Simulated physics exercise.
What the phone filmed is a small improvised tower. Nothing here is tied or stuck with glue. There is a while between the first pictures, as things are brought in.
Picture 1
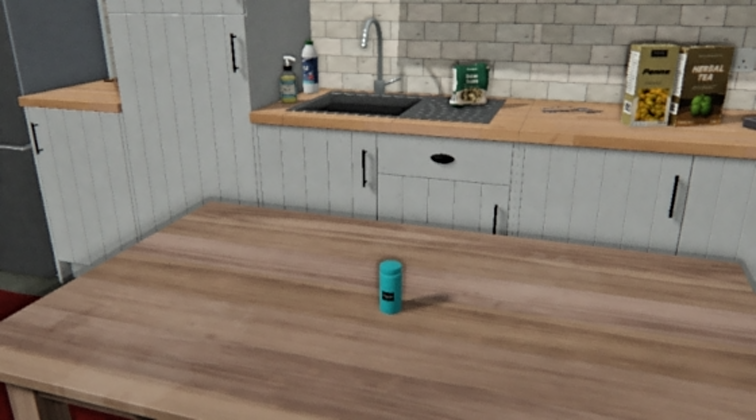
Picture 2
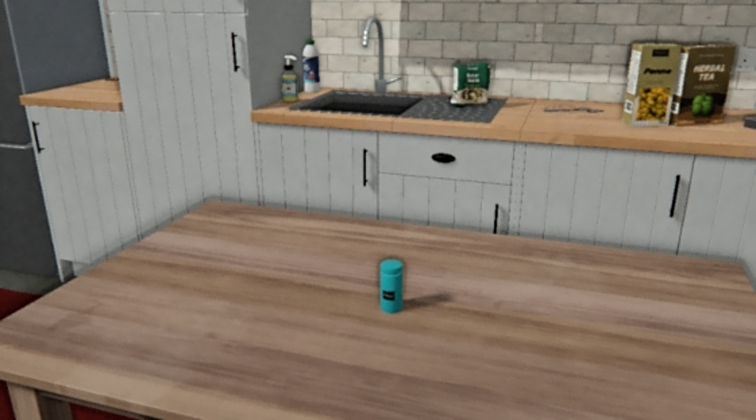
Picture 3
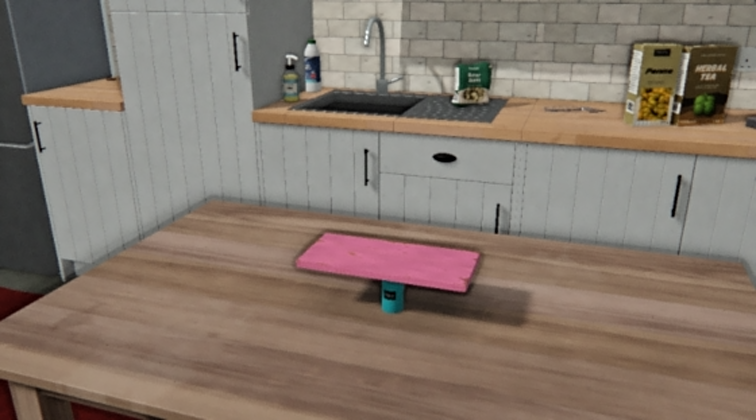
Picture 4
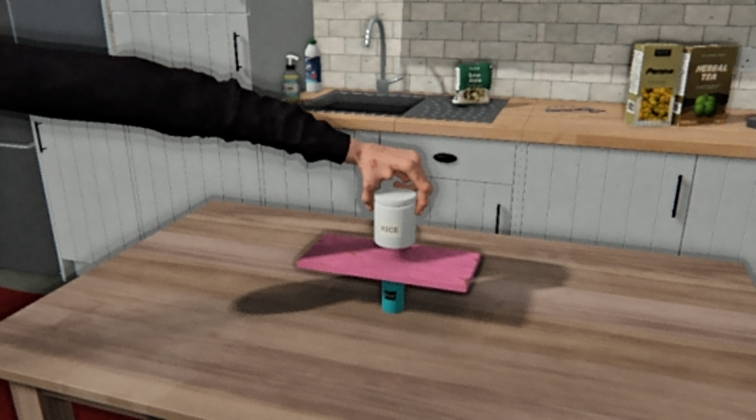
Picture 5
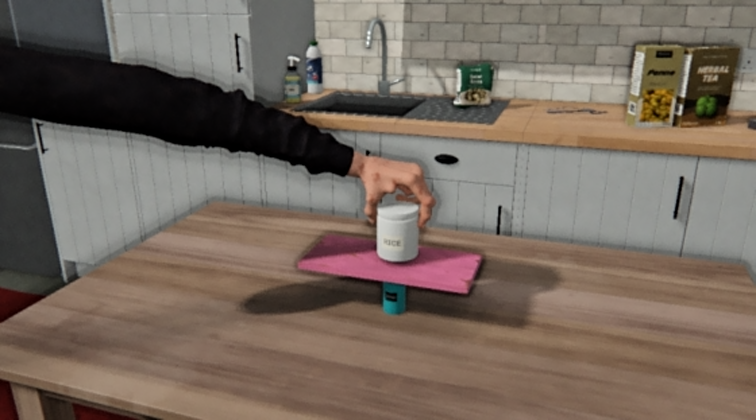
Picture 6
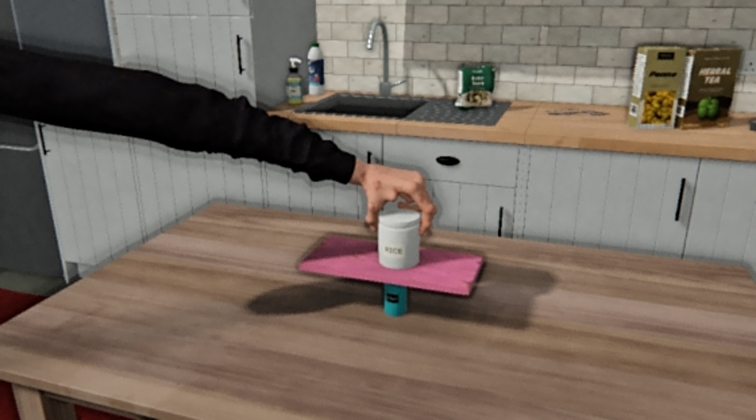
A hand in a black sleeve reaches in from the left and lowers a white lidded jar onto a pink board, still gripping it once it is set down. The board, which appears after the opening view, lies across a small teal container on a wooden table, seen from slightly above. Behind are pale cabinets, a sink, bottles and food packages, while the view barely shifts.
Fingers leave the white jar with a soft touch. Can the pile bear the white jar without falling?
I expect the stack to stay settled.
Then, 0.30 s on from there, no change.
Then, 0.70 s on from there, white jar resting near (399, 239).
In the end, all 3 unmoved. At the end, from the last picture's camera, white jar near (399, 239). The stack stays up.
